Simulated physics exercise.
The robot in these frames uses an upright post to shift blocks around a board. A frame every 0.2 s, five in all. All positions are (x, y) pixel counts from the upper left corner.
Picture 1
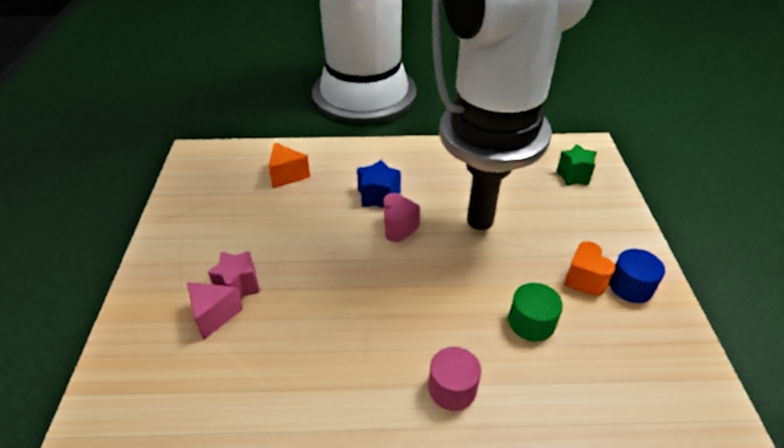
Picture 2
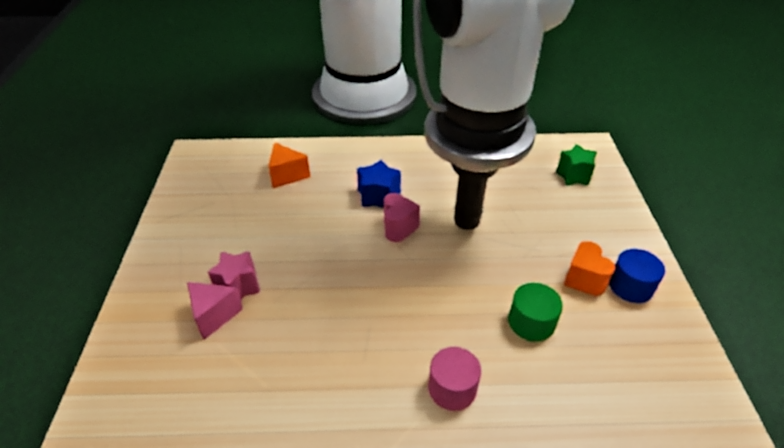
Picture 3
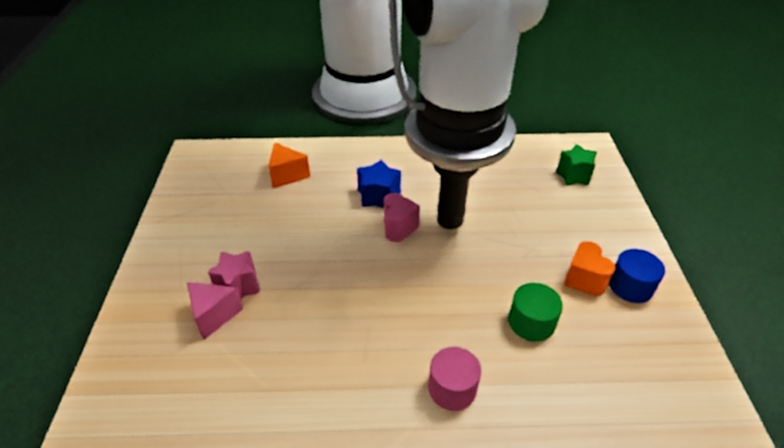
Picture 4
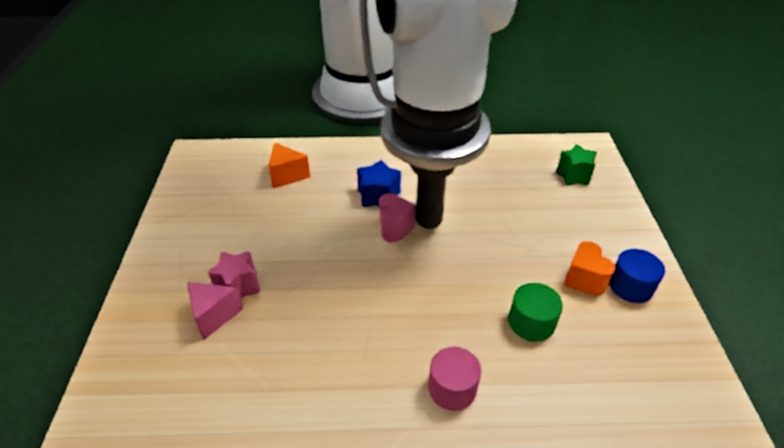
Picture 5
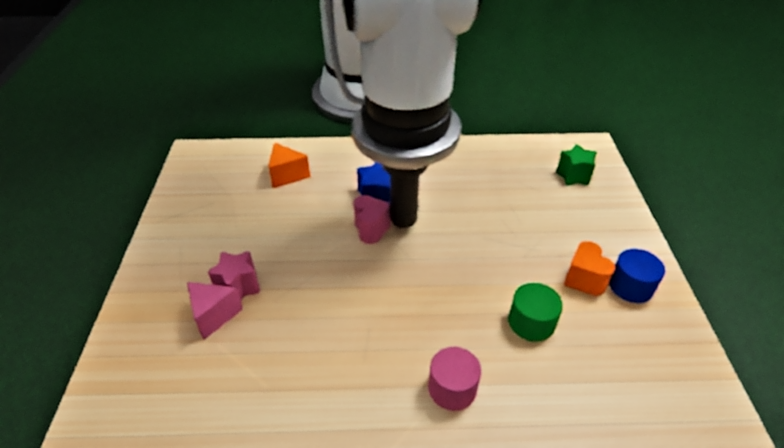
A white robot arm with a black post stands at the far edge of a pale wooden board, seen from above at an angle against dark green. An orange triangle, blue star and pink heart lie toward the back, a green star, orange heart, and blue and green cylinders right, pink pieces left and front. The post glides left and nudges the pink heart a short way left, while the view stays still.
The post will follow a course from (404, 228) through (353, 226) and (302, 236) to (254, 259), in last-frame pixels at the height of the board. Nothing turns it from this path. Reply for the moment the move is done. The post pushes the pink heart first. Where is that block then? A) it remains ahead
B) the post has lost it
It's A.
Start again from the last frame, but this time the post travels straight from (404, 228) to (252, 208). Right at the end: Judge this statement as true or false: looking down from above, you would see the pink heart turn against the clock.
The claim holds.
On the path given first. One third of the way, post (351, 218); pink heart (322, 212), turned 55° anticlockwise.
Two thirds of the way, post (300, 228); pink heart (269, 225), turned 65° anticlockwise.
At the end, post (252, 251); pink star (227, 268), turned 20° anticlockwise; pink heart (216, 242), turned 50° anticlockwise; blue star still.
